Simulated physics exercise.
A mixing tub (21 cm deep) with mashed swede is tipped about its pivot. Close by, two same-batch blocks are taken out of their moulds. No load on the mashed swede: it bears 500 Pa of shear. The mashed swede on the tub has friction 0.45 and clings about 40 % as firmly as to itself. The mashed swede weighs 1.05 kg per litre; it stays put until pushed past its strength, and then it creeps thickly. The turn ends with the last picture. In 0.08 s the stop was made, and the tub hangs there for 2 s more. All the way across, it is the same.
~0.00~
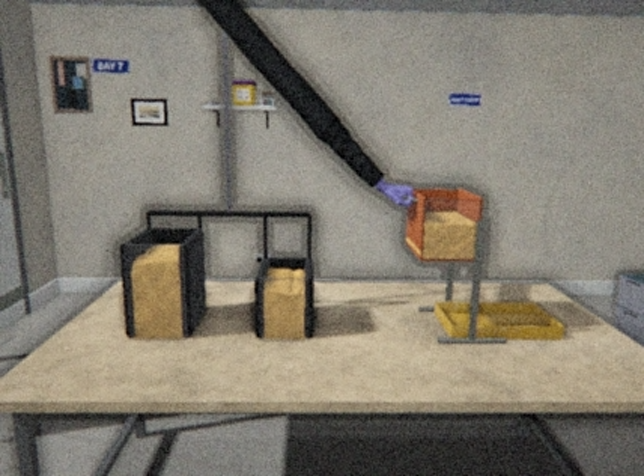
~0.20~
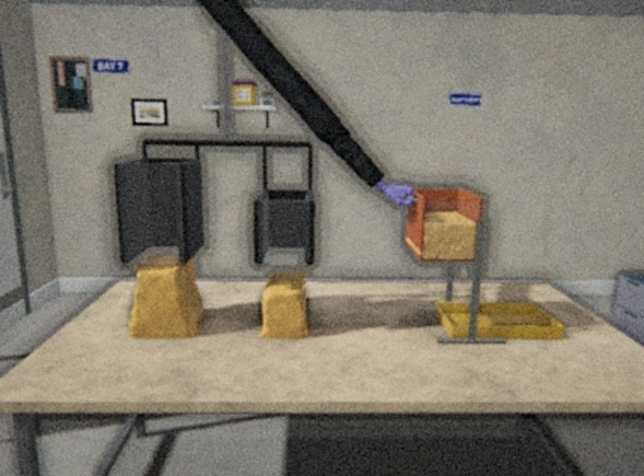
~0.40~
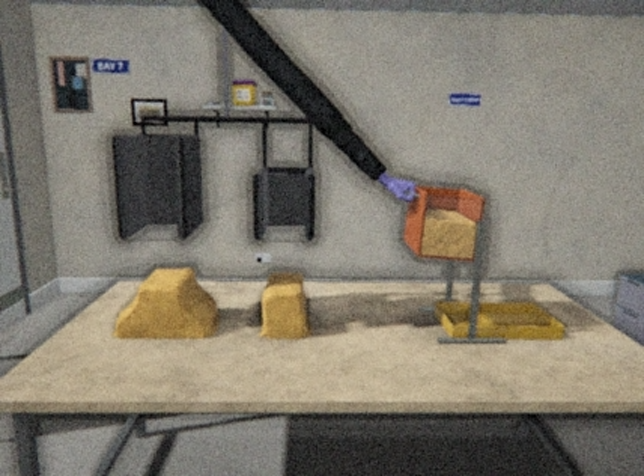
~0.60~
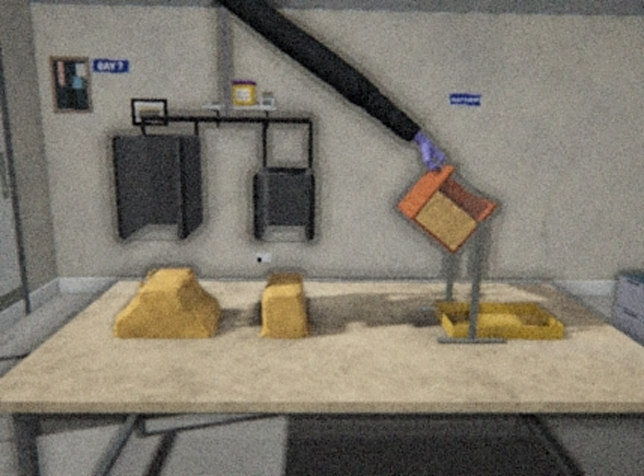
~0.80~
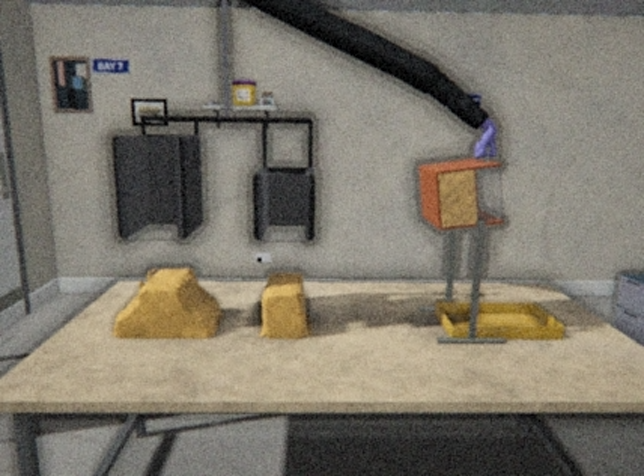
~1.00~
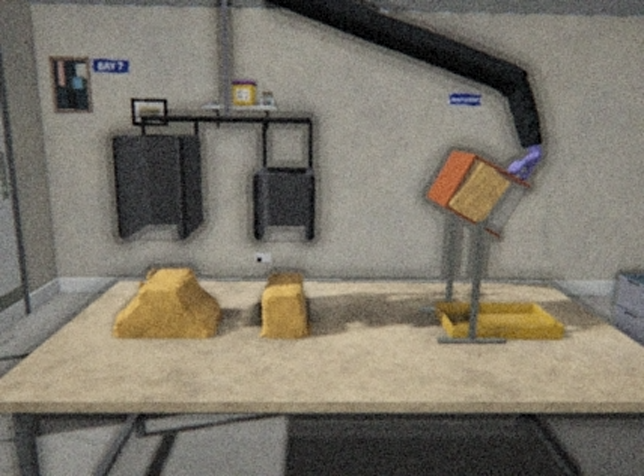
A dark mechanical arm with a purple gripper reaches over a pale table in a grey-walled room, seen from the front by a still camera. Two dark moulds holding yellowish blocks stand at left, and an orange tub of tan mash sits on a stand above a yellow tray at right. The moulds rise, the left block slumps and spreads, then the arm tilts the tub steeply clockwise.
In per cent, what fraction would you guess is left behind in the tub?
My guess is 0 per cent.
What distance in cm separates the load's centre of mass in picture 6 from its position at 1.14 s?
The distance comes to some 9 cm.
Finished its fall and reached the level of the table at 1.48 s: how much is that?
I'd say close to 100 per cent of it.
After 1.14 s, the tub is at 118 degrees and holds 87 %.
After 1.31 s, the tub is at 118 degrees and holds 0 %.
After 1.48 s, the tub is at 118 degrees and holds 0 %.
After 1.65 s, the tub is at 118 degrees and holds 0 %.
After 3.00 s, the tub is at 118 degrees and holds 0 %.
